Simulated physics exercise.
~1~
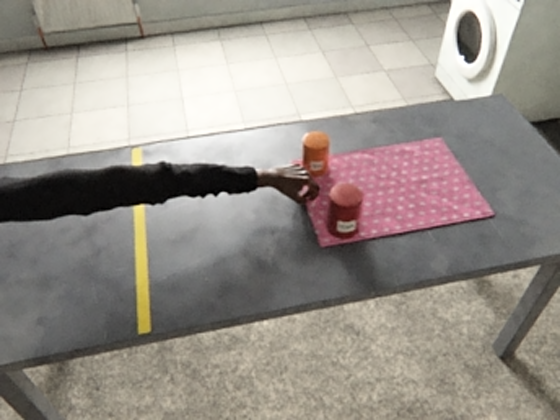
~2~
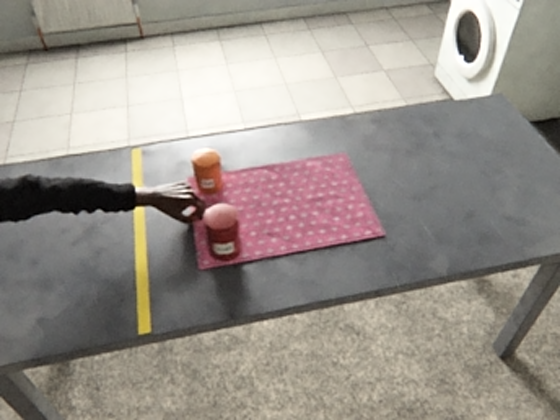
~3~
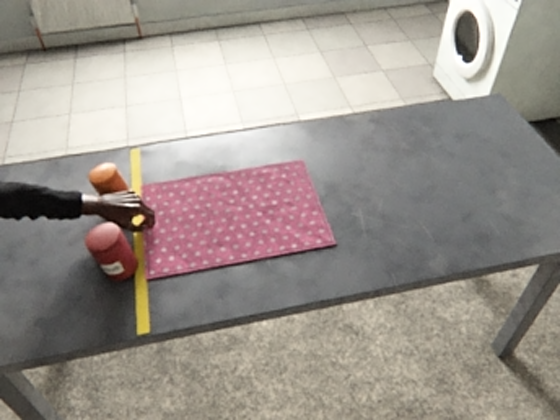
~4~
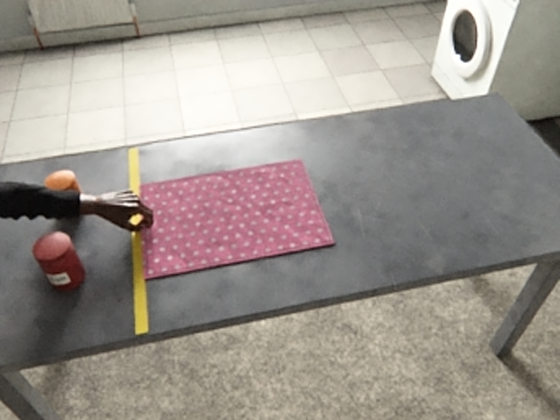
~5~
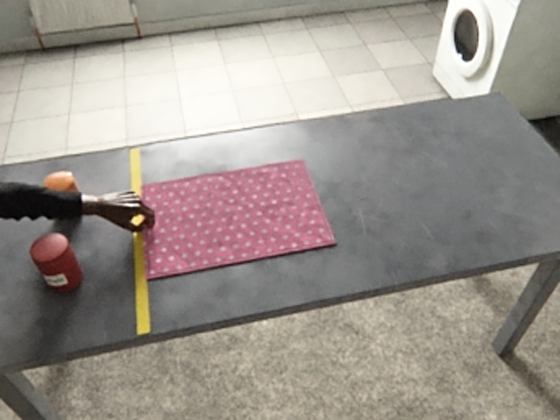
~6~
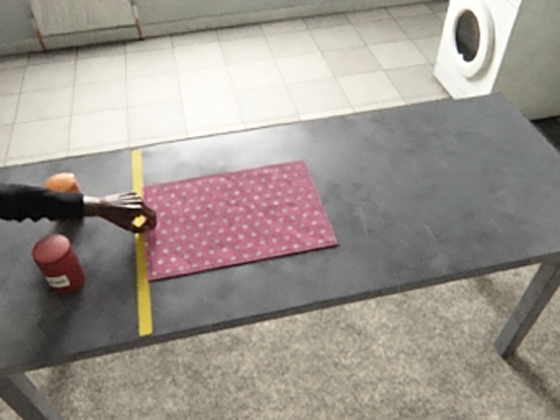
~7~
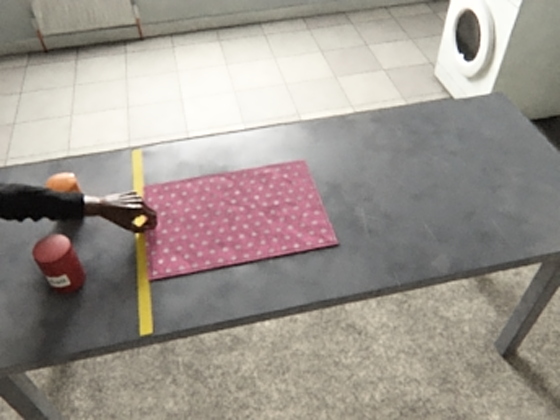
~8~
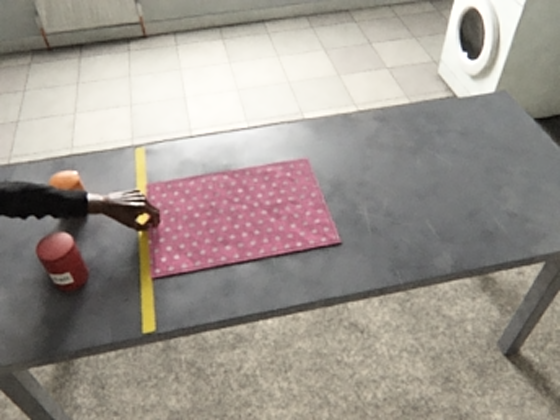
On a dark grey table in a room with a tiled floor, a hand in a black sleeve holds the left edge of a pink patterned cloth carrying an orange jar and a red jar. The hand pulls the cloth left toward a strip of yellow tape, and both jars ride along upright. The cloth's edge reaches the tape and stops there, while the jars, leaning, carry on past it onto the bare table. They slide a little farther left and settle upright, clear of the cloth, as the hand stays at its edge.
